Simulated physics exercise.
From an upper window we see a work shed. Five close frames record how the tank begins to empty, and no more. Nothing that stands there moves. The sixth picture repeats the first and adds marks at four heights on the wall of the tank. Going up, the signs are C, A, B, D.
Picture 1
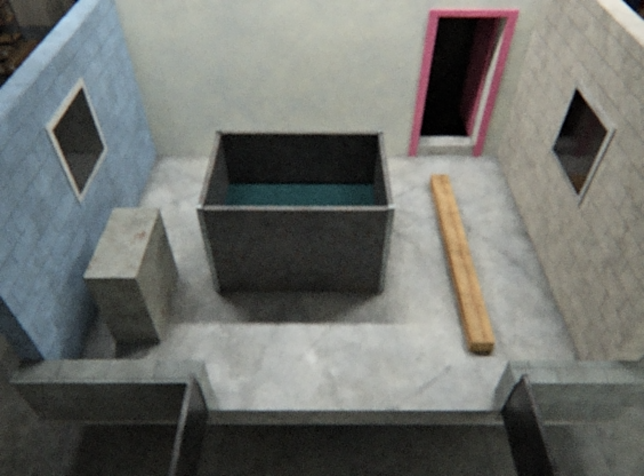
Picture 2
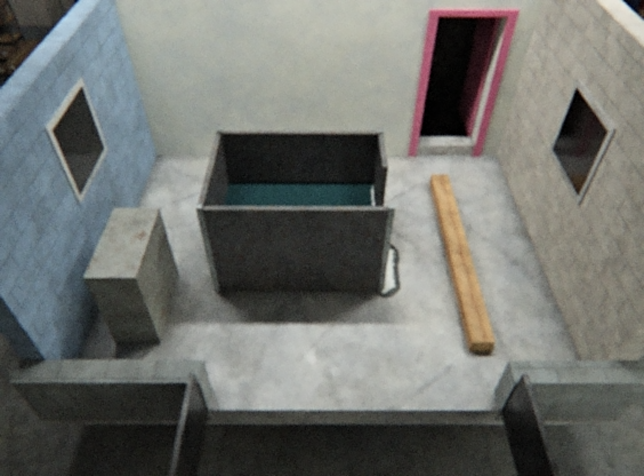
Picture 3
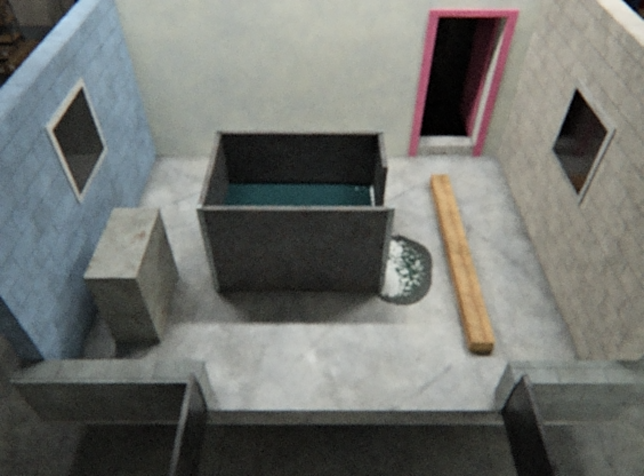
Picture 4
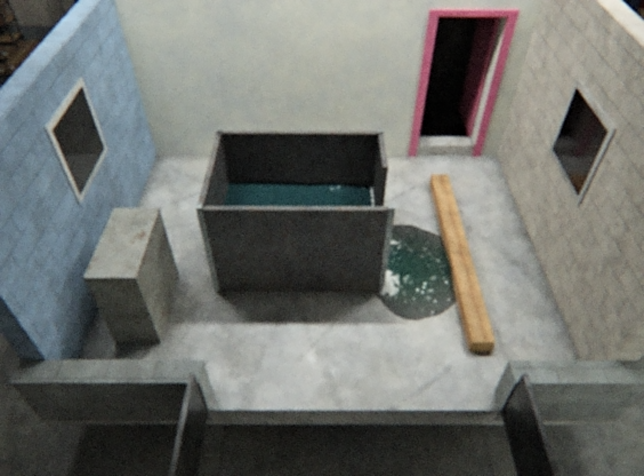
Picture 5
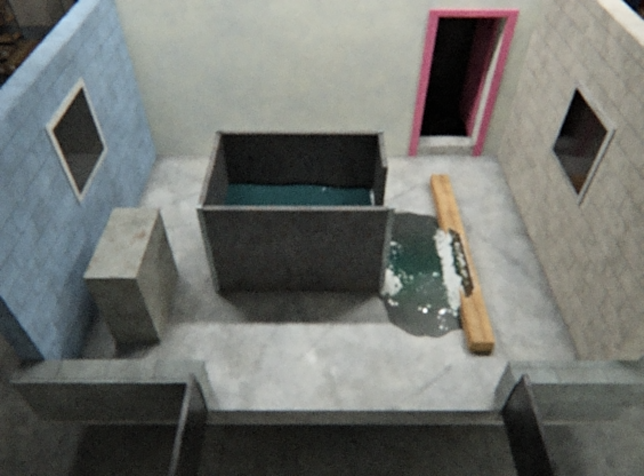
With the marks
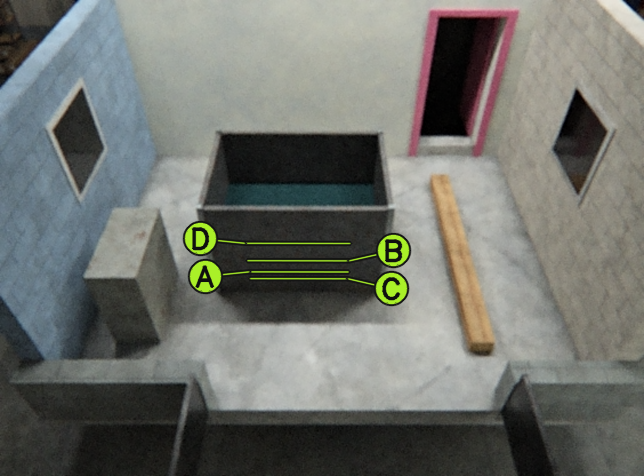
At first, dark green water rests in a grey tank between a concrete block and a wooden beam, with a pink doorway behind. Then the tank's right side opens and water runs out, spreading rightward across the floor in a foaming pool that reaches the beam and widens along it.
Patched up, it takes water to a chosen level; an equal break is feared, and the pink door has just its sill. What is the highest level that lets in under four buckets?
Take D.
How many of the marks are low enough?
All of them.
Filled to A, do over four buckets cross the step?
No.
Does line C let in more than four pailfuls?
No, not at all.
In lime, A at (298, 271); B at (298, 260); C at (299, 278); D at (297, 243); from the bottom up C, A, B, D.
Choosing A, nothing gets over.
Choosing B, nothing gets over.
Choosing C, nothing gets over.
Choosing D, a splash gets over, under a bucket.
